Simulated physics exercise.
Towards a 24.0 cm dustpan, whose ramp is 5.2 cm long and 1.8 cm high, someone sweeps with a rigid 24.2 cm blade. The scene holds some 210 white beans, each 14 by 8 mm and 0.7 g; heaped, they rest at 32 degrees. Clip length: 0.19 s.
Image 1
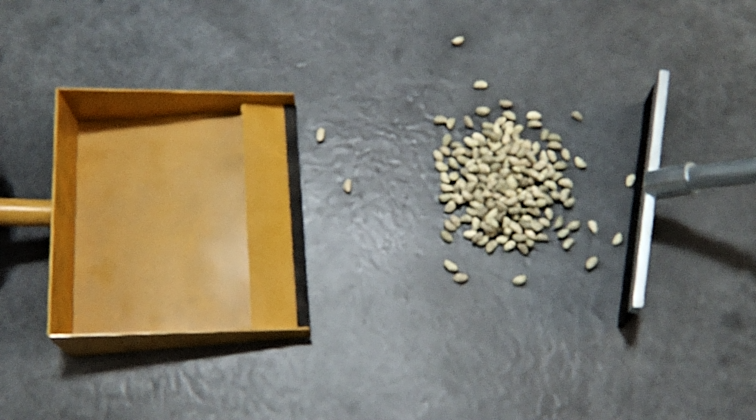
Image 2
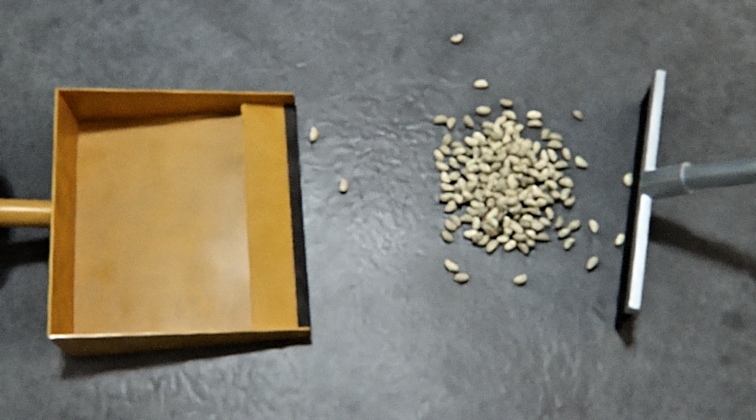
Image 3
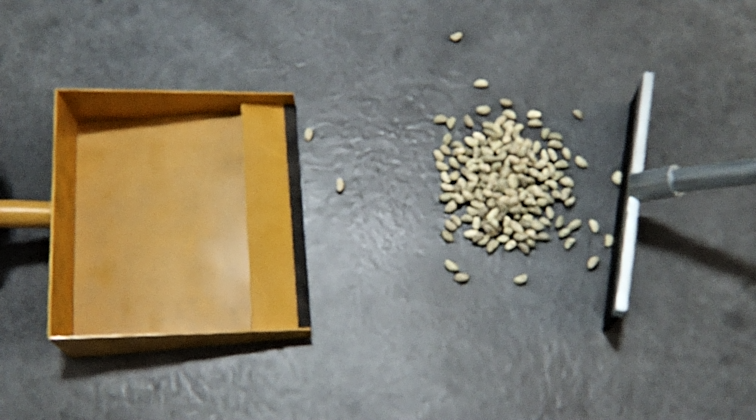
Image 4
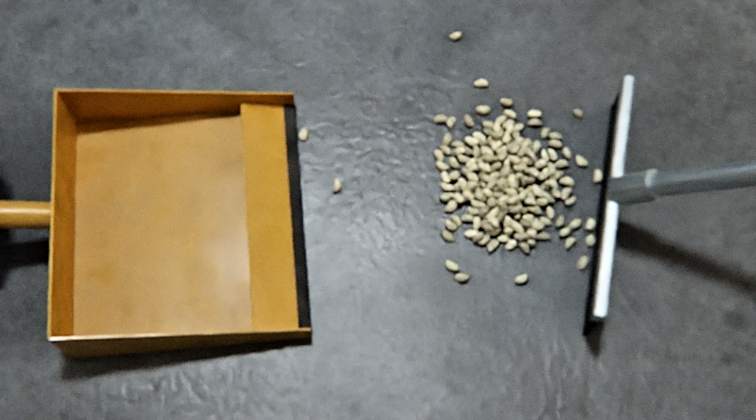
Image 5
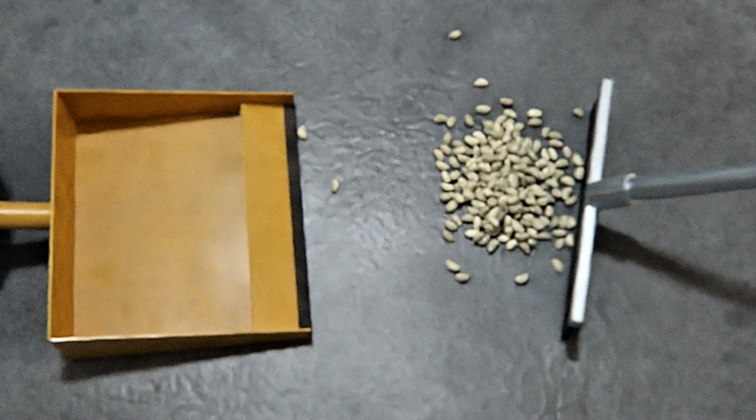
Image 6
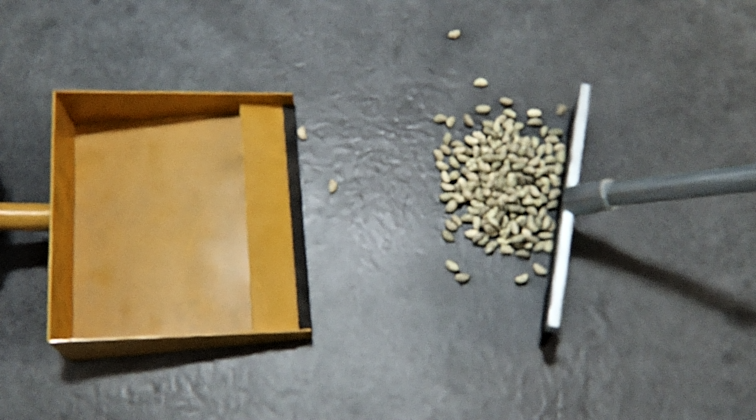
A rigid blade on a grey handle slides left across the dark floor, reaching the right edge of a pile of white beans and pushing those beans closer together, while an orange-brown dustpan stays in place on the left.
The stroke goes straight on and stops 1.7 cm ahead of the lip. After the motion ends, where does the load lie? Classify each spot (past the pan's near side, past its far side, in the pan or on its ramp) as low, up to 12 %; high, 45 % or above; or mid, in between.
Near side low, far side low, pan low.
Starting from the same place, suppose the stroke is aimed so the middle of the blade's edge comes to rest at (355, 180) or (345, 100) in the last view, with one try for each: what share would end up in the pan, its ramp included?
Roughly 10 % and 15 %.
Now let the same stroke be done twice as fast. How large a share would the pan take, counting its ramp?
Then some 25 in a hundred.
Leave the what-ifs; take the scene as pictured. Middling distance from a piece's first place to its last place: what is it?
That distance is close to 16 cm.
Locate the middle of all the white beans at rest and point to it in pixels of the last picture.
(340, 188).
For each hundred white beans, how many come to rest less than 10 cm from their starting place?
About 15 %.
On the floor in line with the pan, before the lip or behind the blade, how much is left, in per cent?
Roughly 90 in a hundred.
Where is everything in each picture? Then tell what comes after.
The first frame shows blade from (635, 307) to (661, 80), moved 0.0 cm, 0 of the pieces shifted so far; middle of the pieces at (507, 181); pan at (168, 226).
The second frame shows blade from (631, 308) to (657, 80), moved 0.4 cm, 1 of the pieces shifted so far; middle of the pieces at (508, 180).
The third frame shows blade from (619, 311) to (646, 82), moved 1.6 cm, 4 of the pieces shifted so far; middle of the pieces at (508, 180).
The fourth frame shows blade from (598, 315) to (626, 85), moved 3.6 cm, 6 of the pieces shifted so far; middle of the pieces at (508, 180).
The fifth frame shows blade from (575, 321) to (605, 89), moved 5.8 cm, 11 of the pieces shifted so far; middle of the pieces at (509, 179).
The sixth frame shows blade from (552, 326) to (583, 93), moved 8.0 cm, 52 of the pieces shifted so far; middle of the pieces at (507, 179); pan at (168, 229).
Then, 0.18 s after the last picture, middle of the blade 14 cm from the lip; 0 % over the lip, far side 0 %, near side 0 %.
Then, 0.29 s after the last picture, middle of the blade 8 cm from the lip; 0 % over the lip, far side 5 %, near side 0 %.
Then, 0.54 s after the last picture, middle of the blade 5 cm from the lip; 5 % over the lip, far side 5 %, near side 0 %.
In the end, near side 0 %, far side 5 %, pan 5 %, in front of the lip or behind the blade 90 %.
